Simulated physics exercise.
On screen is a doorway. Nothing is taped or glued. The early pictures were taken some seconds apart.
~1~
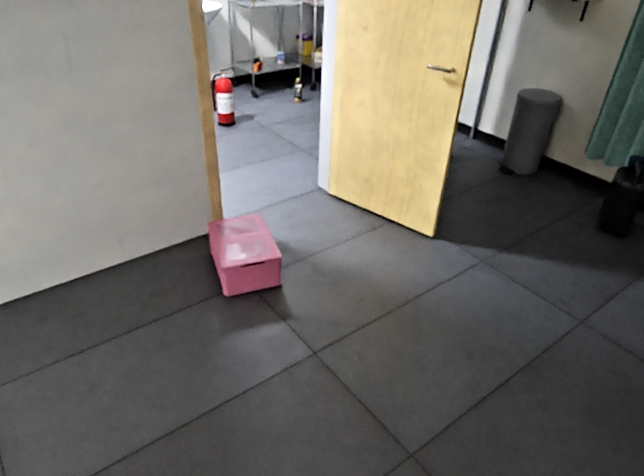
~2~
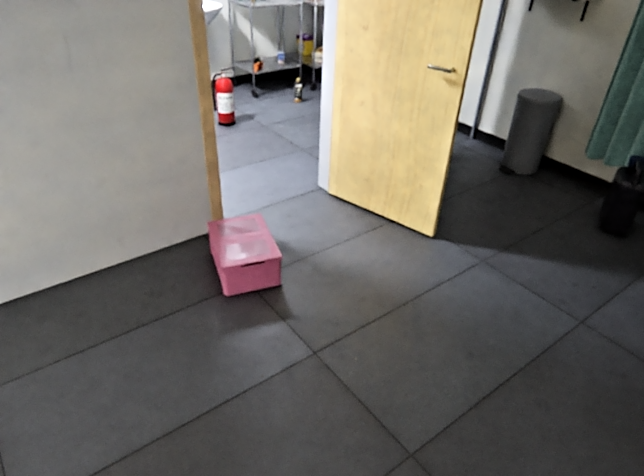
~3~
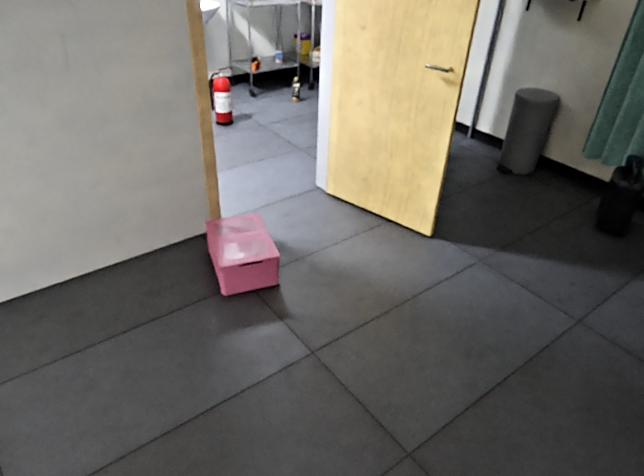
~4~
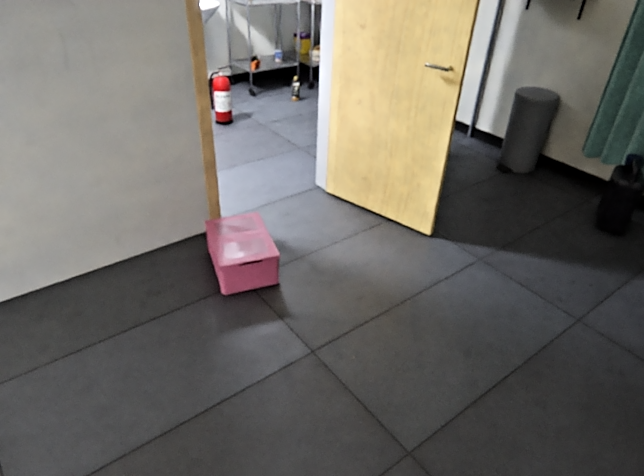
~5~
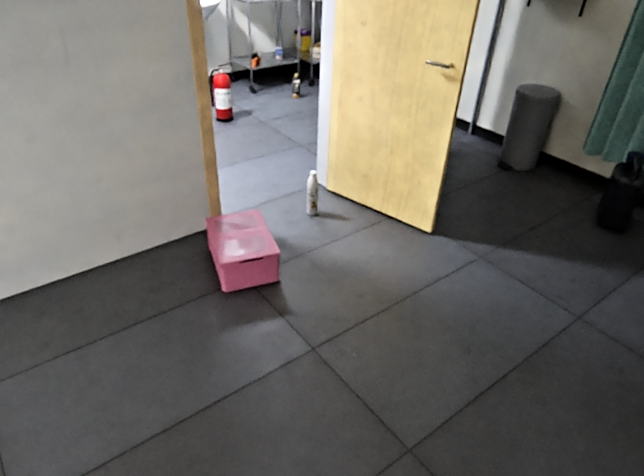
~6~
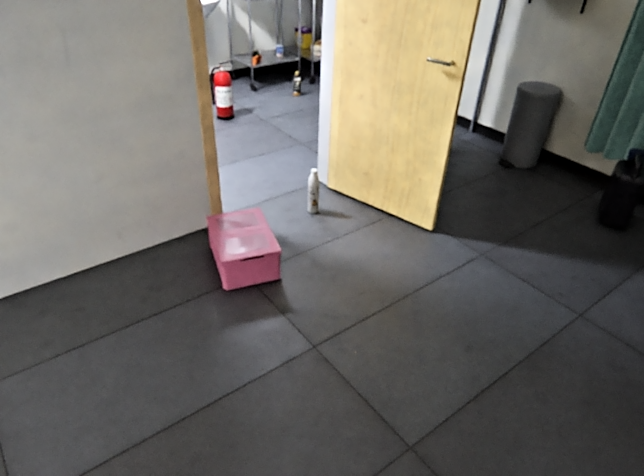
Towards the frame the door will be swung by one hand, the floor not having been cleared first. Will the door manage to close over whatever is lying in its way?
Yes: Basically the door isn't held back by anything.
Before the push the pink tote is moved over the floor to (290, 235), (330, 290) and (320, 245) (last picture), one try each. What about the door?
Try 1: It is held up; try 2: It makes it to the frame; try 3: It is held up.
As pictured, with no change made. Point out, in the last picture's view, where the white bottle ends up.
Roughly (266, 181).
Then, 1.00 s on from there, open by 58°.
Then, 1.50 s on from there, open by 19°; white bottle shifted well along near (293, 186); pink tote shifted a little.
Then, 2.10 s on from there, open by 0°; white bottle turned 35° from how it was put near (272, 174); pink tote shifted a little.
In the end, open by 0°; toppled on the floor, white bottle; pink tote unmoved. At the end, from the last picture's camera, white bottle near (266, 181).
